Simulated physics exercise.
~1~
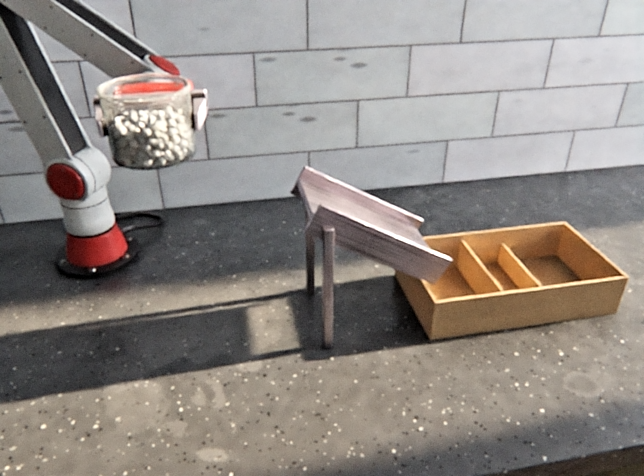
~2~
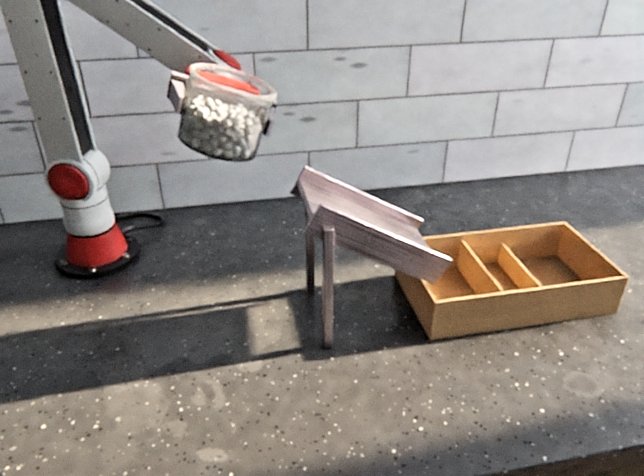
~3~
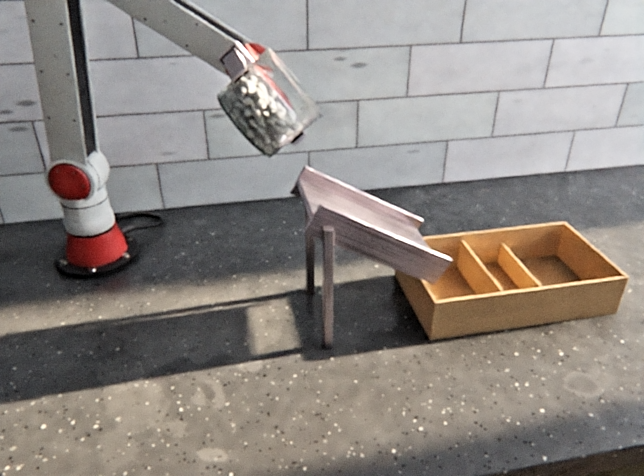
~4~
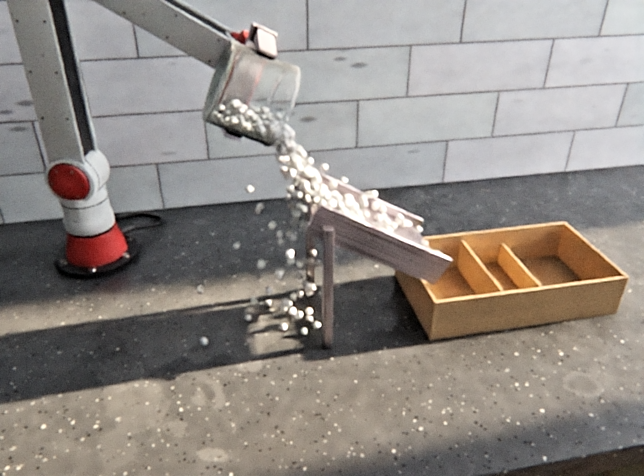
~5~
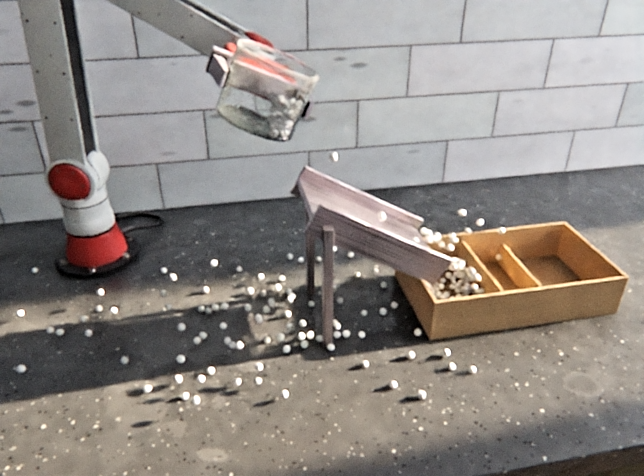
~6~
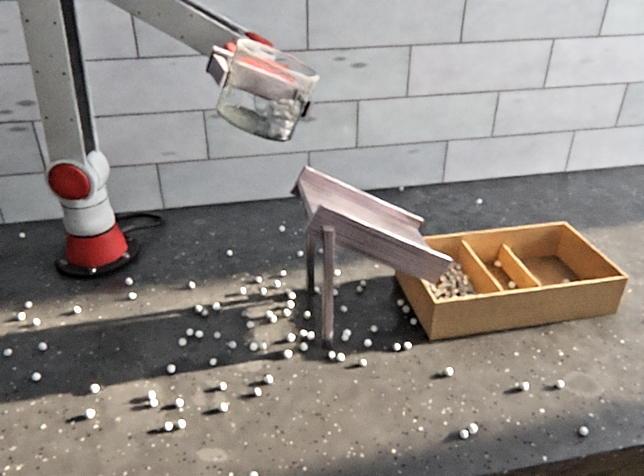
To begin with, a robot arm holds a clear beaker of white beads upright, left of a sloping chute that leads into a divided wooden box on a speckled counter. The arm carries the beaker right toward the chute, tipping it gradually. It then tips the beaker sharply, and the beads pour onto the top of the chute, many spilling past it. Next, the beaker tilts back up with some beads still inside, while others slide into the box and scatter across the counter. Finally, beads lie heaped mostly in the box's nearest section, with many strewn over the counter.
